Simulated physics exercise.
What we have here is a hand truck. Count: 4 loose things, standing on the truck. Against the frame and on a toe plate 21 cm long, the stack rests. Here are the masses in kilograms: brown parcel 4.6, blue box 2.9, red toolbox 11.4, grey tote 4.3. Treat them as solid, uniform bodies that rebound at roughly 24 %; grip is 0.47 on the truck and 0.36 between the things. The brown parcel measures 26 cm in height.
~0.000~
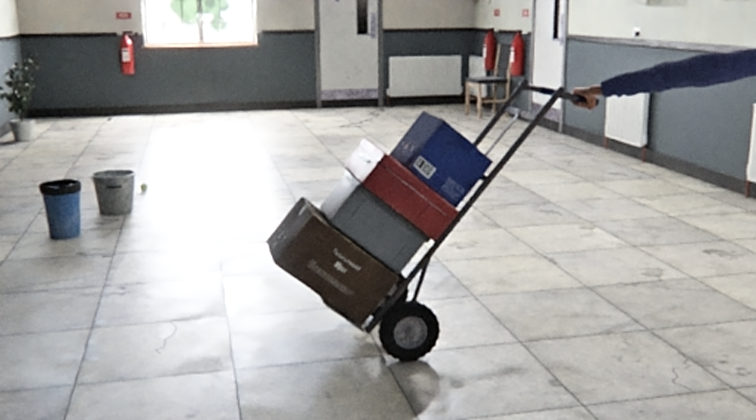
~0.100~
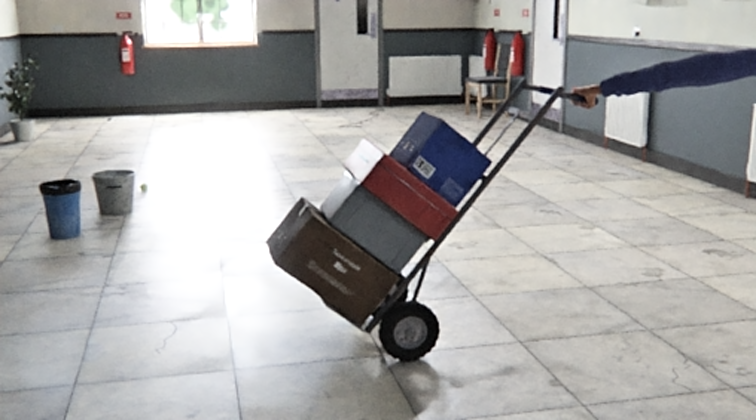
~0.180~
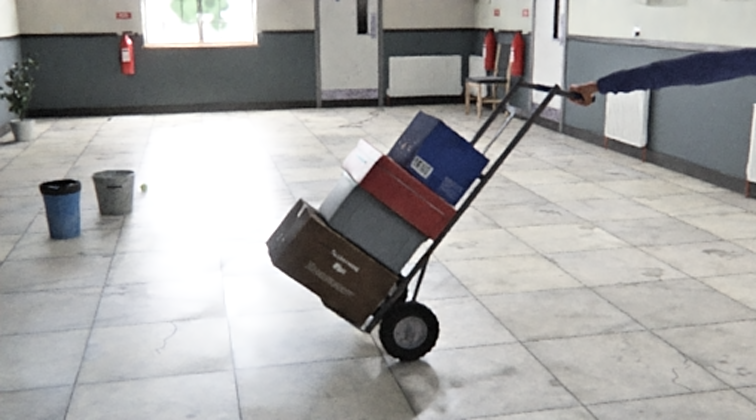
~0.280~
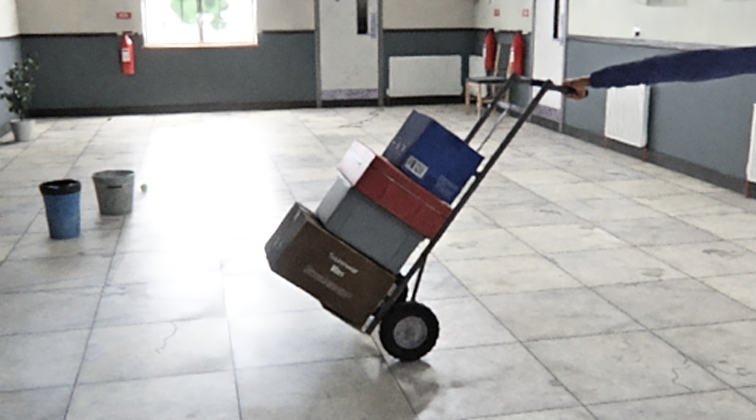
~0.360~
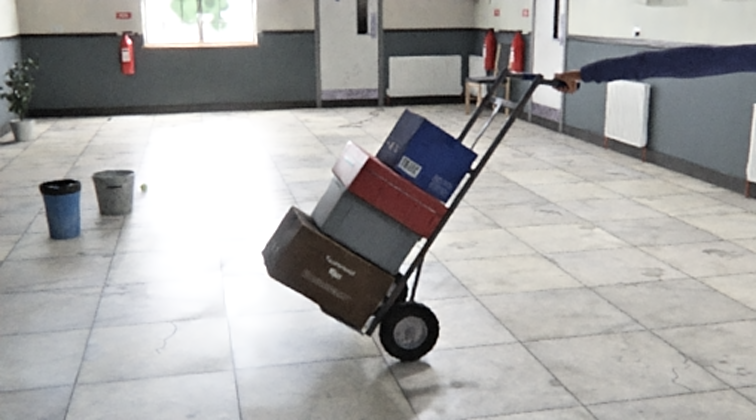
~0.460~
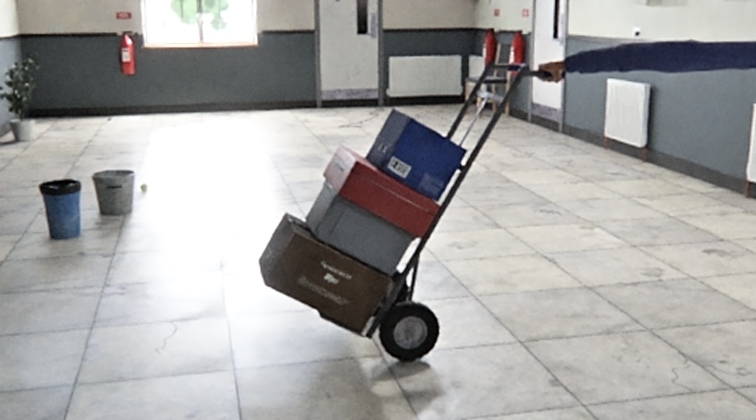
In a bright hall with a pale tiled floor and grey-and-white walls, a fixed camera looks at a hand truck from the side. It leans back to the right, carrying a brown parcel, a grey tote, a red toolbox and a blue box on top, with two bins at left and extinguishers behind. A dark-sleeved arm at right slowly raises the handle, tilting the loaded truck slightly more upright while its wheels stay in place.
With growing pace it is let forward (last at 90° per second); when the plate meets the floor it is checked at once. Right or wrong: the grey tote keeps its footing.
Right.
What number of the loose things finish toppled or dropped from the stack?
The answer: 0.
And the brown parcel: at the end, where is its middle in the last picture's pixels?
Roughly pixel (308, 314).
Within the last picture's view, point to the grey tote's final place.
End position: Roughly (306, 262).
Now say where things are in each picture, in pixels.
Leaning back 40°; grey tote (373, 223); brown parcel (331, 259), in the first frame.
Leaning back 40°; red toolbox (399, 188); brown parcel (331, 260), in the second frame.
Leaning back 39°; blue box (437, 158); red toolbox (397, 188), in the third frame.
Leaning back 37°; brown parcel (328, 263); blue box (432, 156), in the fourth frame.
Leaning back 35°; red toolbox (387, 189); brown parcel (326, 266), in the fifth frame.
Leaning back 31°; grey tote (359, 228); blue box (415, 154), in the sixth frame.
Around 0.86 s, leaning back 5°.
Around 1.06 s, truck upright; grey tote shifted 5 cm near (308, 262); blue box shifted 12 cm; red toolbox shifted 8 cm.
Finally (1.6 s), not toppled but over 10 cm from the start, blue box; the other 3 still in place (within 10 cm). Final places as that camera would see them, grey tote near (306, 262).
